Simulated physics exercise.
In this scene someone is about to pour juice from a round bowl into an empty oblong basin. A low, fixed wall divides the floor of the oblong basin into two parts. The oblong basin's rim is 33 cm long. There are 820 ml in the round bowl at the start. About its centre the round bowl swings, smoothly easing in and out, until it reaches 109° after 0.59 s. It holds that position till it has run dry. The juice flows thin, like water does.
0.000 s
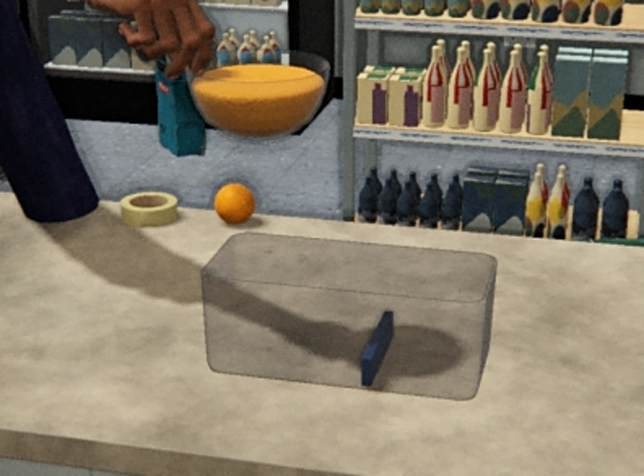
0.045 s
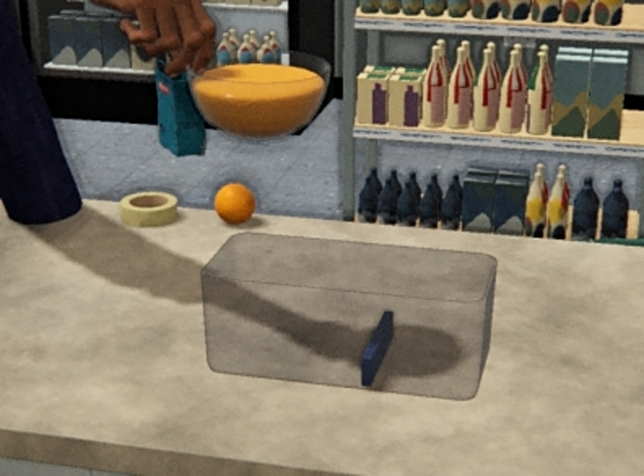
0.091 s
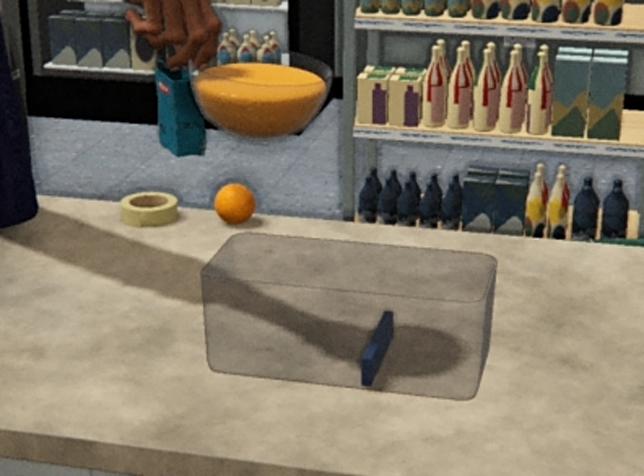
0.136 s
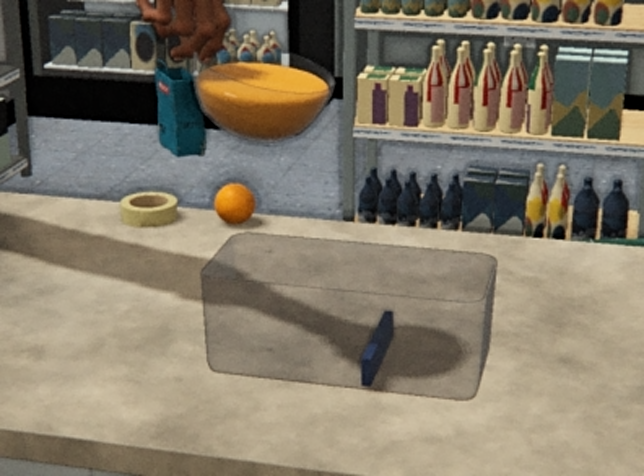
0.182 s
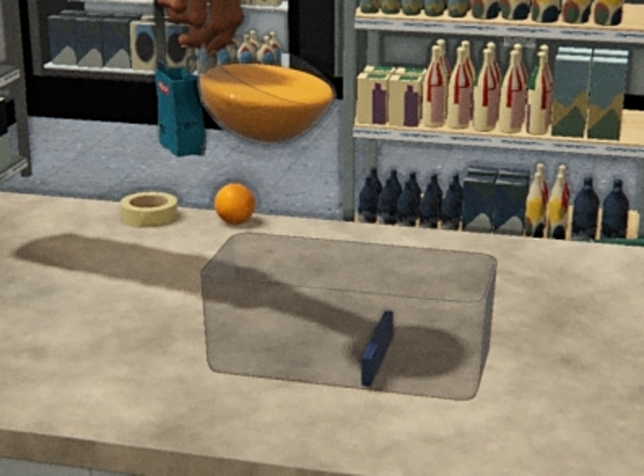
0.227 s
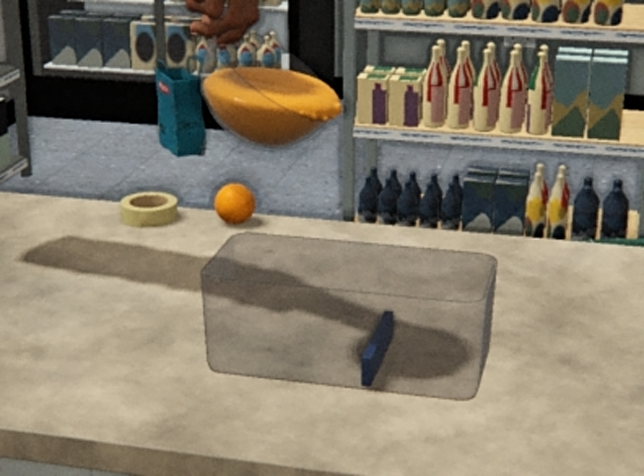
In this clip, a round bowl of orange juice above a counter tilts steadily to the right, its juice shifting to the right rim, while a hand beside it moves slightly right and a dark-sleeved arm slides out of view leftward.
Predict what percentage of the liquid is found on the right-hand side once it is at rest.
About 41 % is on the right.
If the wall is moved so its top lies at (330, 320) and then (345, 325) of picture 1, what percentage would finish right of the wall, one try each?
One try each: Around 80 percent and then around 65 percent.
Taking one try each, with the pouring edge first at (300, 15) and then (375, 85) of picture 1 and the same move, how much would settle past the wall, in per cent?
Around 30 per cent first, around 55 per cent next.
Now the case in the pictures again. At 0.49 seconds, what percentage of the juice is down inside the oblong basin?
Some 30 per cent.
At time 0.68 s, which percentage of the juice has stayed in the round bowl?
Close to 0 percent of the total.
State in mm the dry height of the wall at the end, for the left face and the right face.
I'd say some 20 mm on the left and some 18 mm on the right.
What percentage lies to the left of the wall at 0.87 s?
The left part holds close to 54 per cent.
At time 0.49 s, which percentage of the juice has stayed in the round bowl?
Around 10 in a hundred.
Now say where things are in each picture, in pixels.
It leans 0°; its right rim is at (326, 71); the juice meets the walls at (196, 75) and (324, 83); the oblong basin's rim runs from (217, 255) to (491, 280); the wall's top is at (378, 335), in the first frame.
It leans 2°; its right rim is at (327, 73); the juice meets the walls at (197, 74) and (324, 84), in the second frame.
It leans 6°; its right rim is at (329, 79); the juice meets the walls at (199, 72) and (325, 87), in the third frame.
It leans 14°; its right rim is at (332, 89); the juice meets the walls at (202, 70) and (328, 90), in the fourth frame.
It leans 24°; its right rim is at (333, 102); the juice meets the walls at (206, 71) and (333, 94), in the fifth frame.
It leans 35°; its right rim is at (331, 117); the juice meets the walls at (208, 75) and (326, 104); 5 per cent is over the edge, in the sixth frame.
By 0.49 s the tilt is 101° and 11 per cent is still to pour, 5 is left of the wall and 24 right of it.
By 0.68 s the tilt is 109° and 0 per cent is still to pour, 48 is left of the wall and 43 right of it.
By 0.87 s the tilt is 109° and 0 per cent is still to pour, 54 is left of the wall and 41 right of it.
By 1.09 s the tilt is 109° and 0 per cent is still to pour, 56 is left of the wall and 41 right of it.
At rest 56 per cent lies left of the wall, 41 right of it and 4 outside.
